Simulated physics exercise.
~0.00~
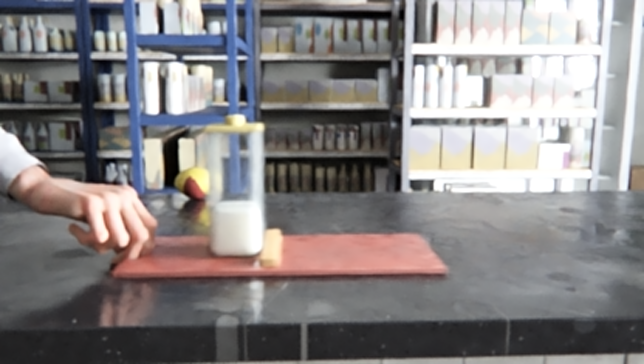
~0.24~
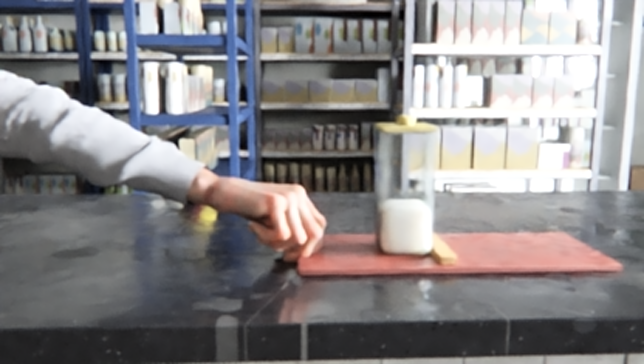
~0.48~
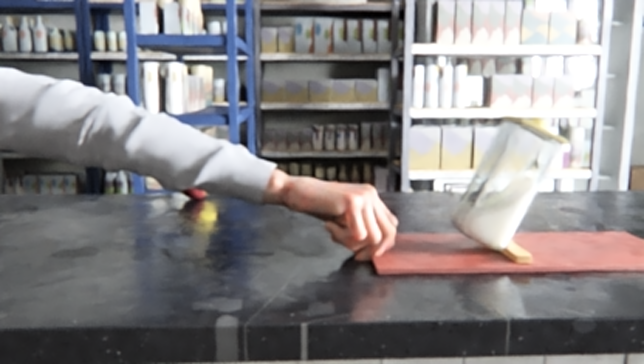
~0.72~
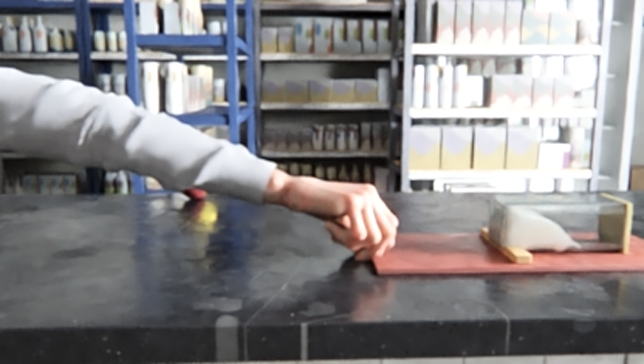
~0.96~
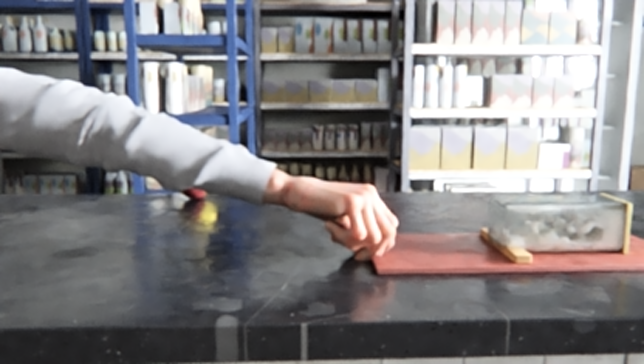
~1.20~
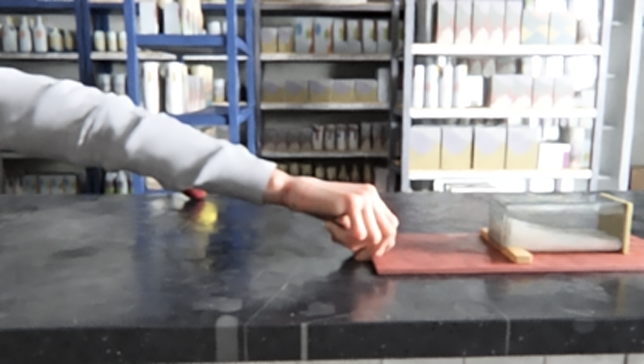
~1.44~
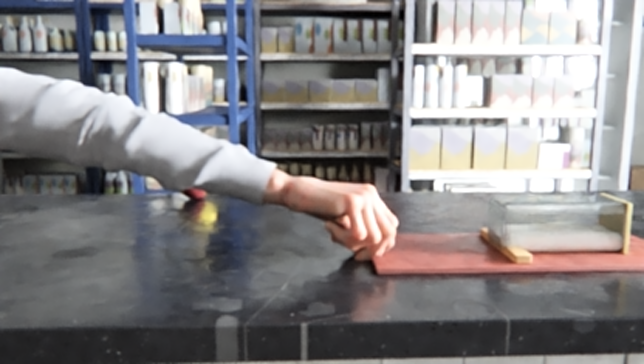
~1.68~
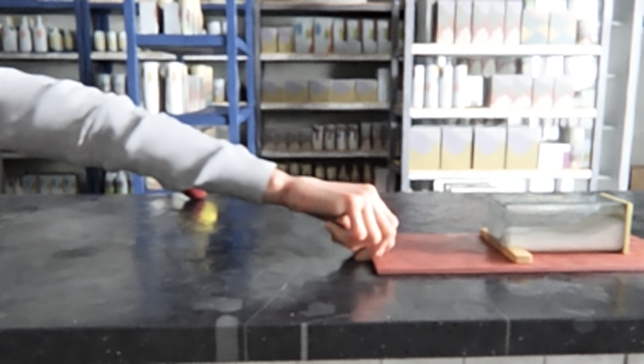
Clear closed canister of milk riding a red board pulled right by a hand, tipping over rightward and ending on its side.
